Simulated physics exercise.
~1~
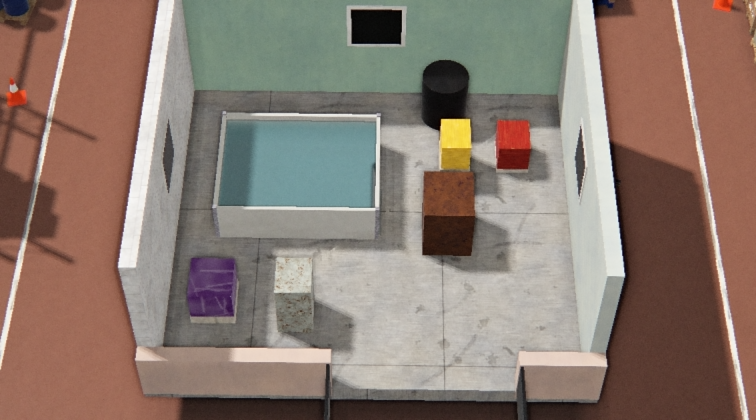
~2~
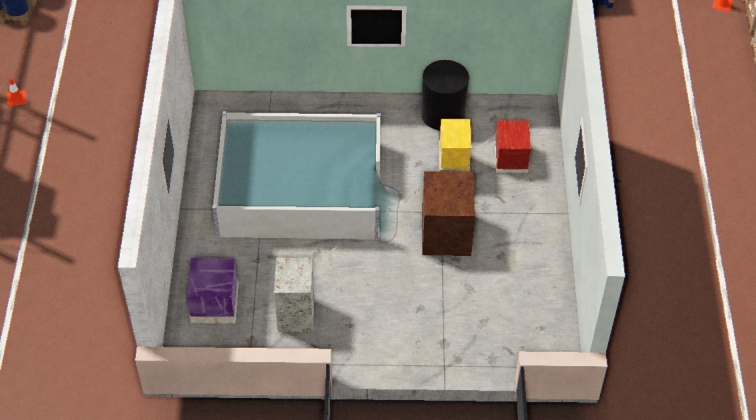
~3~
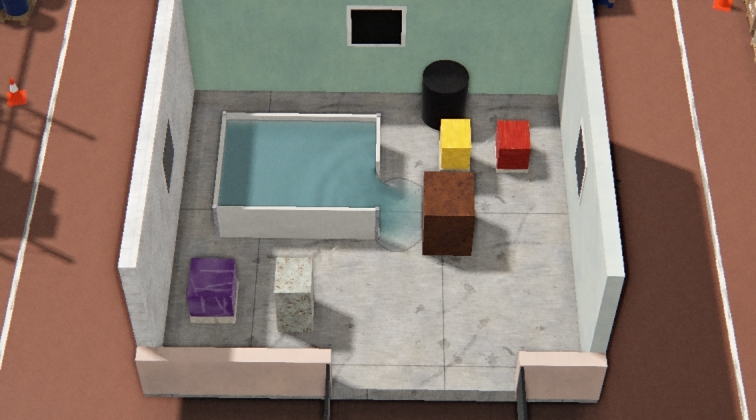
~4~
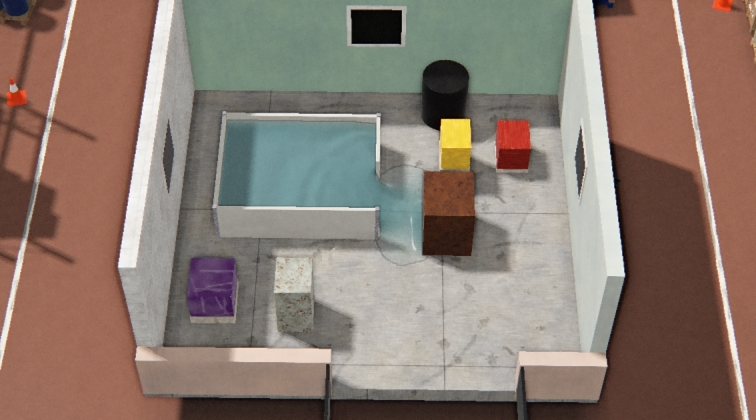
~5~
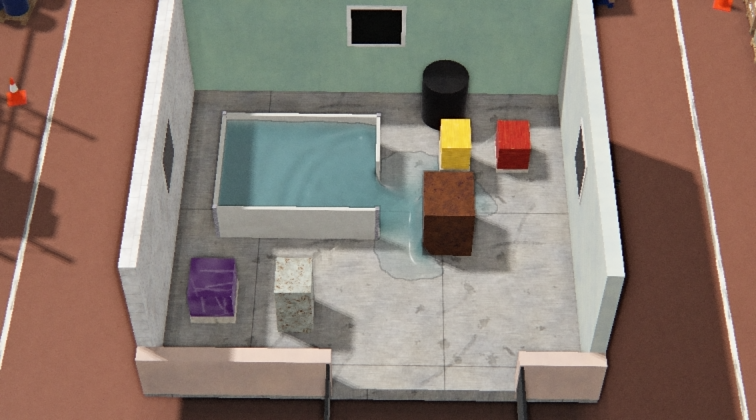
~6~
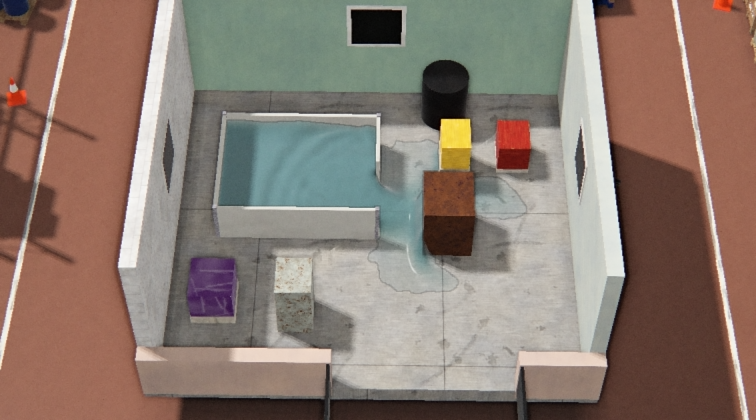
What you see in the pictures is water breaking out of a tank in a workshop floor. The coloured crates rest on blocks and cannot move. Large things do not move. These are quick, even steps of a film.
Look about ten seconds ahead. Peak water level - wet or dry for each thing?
Outcome: The red crate will be within the water's reach, the yellow crate will be out of the water's reach, the purple crate will be out of the water's reach.
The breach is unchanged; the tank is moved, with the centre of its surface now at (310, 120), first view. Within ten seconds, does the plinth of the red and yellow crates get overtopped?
The red crate is flooded and the yellow crate is flooded.
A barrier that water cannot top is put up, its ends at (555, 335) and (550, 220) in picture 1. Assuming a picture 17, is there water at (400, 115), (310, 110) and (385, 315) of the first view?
First inundated, then unwetted, then inundated.
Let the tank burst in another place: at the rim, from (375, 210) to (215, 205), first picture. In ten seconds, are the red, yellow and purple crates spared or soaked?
My guess is red goes wet, yellow remains untouched, and purple goes wet.
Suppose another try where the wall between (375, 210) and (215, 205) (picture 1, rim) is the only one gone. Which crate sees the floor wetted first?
I'd go with the purple one.
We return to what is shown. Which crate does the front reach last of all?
Result - the crate marked purple.
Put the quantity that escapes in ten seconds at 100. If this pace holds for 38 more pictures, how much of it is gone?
Approximately 65 in a hundred, I think.
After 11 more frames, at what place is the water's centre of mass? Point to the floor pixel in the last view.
I reckon somewhere around (348, 202).
A moment on, water covers 25 % of the floor; the red crate water round its plinth, the yellow crate water round its plinth, the purple crate not reached.
Next, water covers 50 % of the floor; the red crate water round its plinth, the yellow crate water round its plinth, the purple crate not reached.
Then, water covers 75 % of the floor; the red crate water round its plinth, the yellow crate water round its plinth, the purple crate water round its plinth.
Later, water covers 90 % of the floor; the red crate water round its plinth, the yellow crate water round its plinth, the purple crate water round its plinth.
In the end, water covers 100 % of the floor; the red crate was topped, the yellow crate stayed above the water, the purple crate stayed above the water.
